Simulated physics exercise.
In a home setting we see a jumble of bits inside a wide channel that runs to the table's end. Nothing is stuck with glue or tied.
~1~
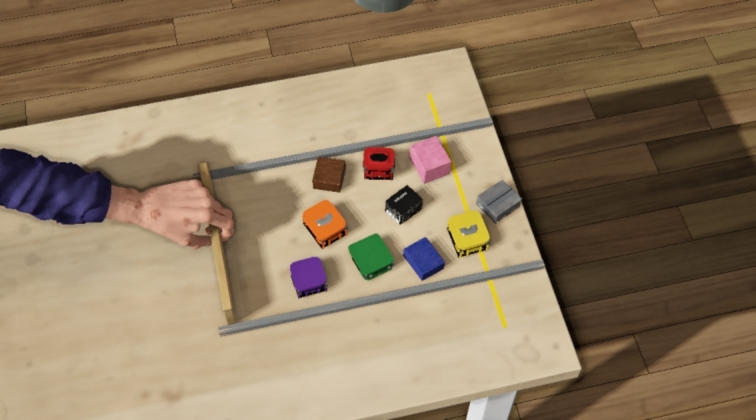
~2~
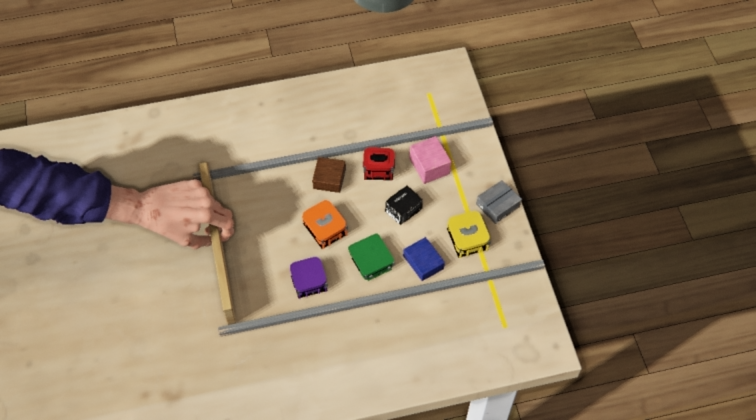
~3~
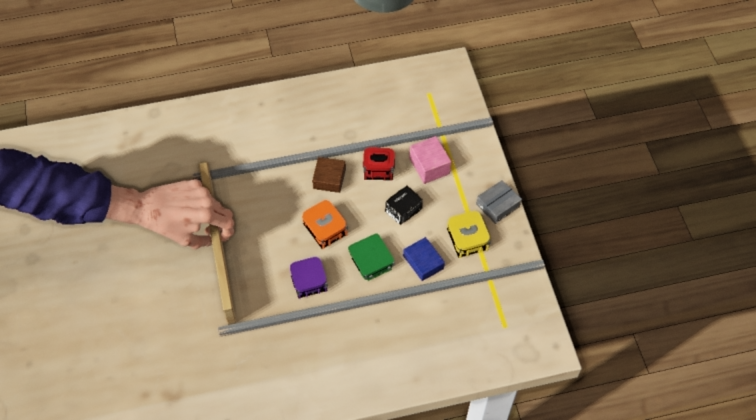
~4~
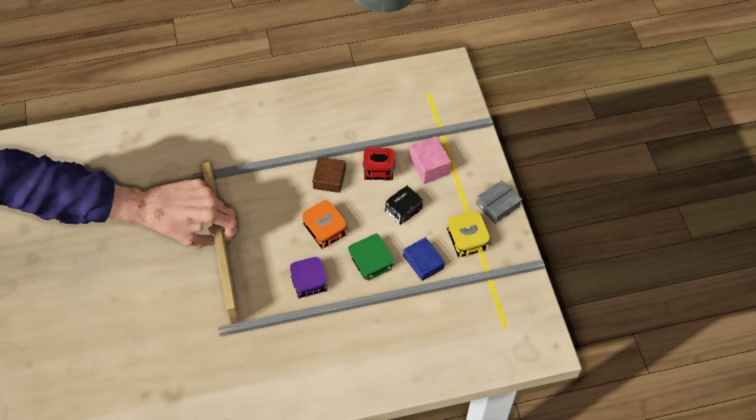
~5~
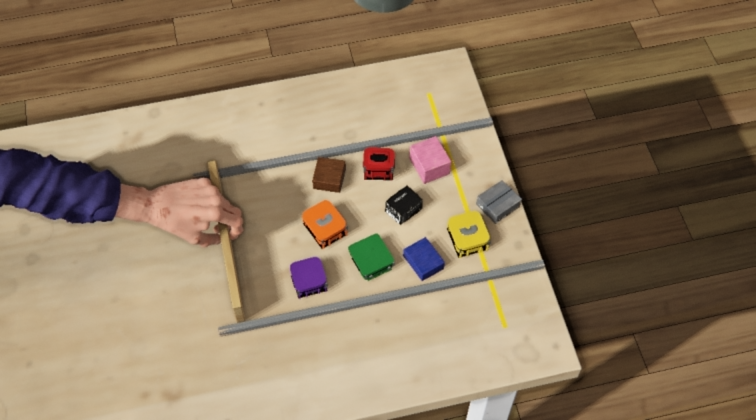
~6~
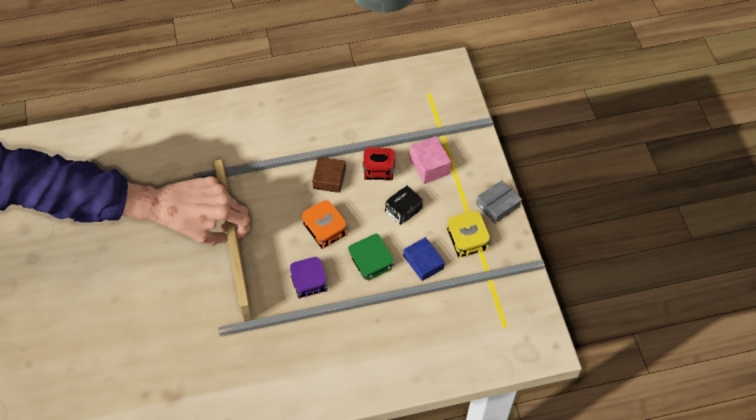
A hand in a purple sleeve grips a thin wooden board on a pale tabletop, seen from above in a room with a wood-plank floor. Between two grey rails lie small brown, red, orange, black, purple, green and blue items, with pink and yellow ones by a yellow line and a grey one beyond. The hand slides the board slightly rightward, touching nothing, while the items and view stay still.
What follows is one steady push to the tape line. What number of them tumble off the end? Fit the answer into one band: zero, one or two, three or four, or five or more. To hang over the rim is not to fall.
I would say three or four.
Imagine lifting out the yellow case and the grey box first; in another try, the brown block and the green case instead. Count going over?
In order, the numbers are 2 and 2.
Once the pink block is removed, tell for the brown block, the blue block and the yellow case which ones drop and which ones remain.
Brown block: Still there; blue block: Over the edge; yellow case: Over the edge.
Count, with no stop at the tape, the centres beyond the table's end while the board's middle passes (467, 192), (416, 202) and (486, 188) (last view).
Per position: 4 / 1 / 7.
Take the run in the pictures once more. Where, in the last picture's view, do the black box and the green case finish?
In the last picture the black box sits at (509, 188) while the green case sits at (523, 228).
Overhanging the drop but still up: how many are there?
It comes to 3.
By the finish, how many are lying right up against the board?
It ends up touching 3.
A little later, none off yet; grey box at rest near (499, 202); yellow case at rest near (468, 234); pink block at rest near (430, 160).
When it is over, the number that fall off is three or four; down, blue block, pink block, yellow case and grey box.
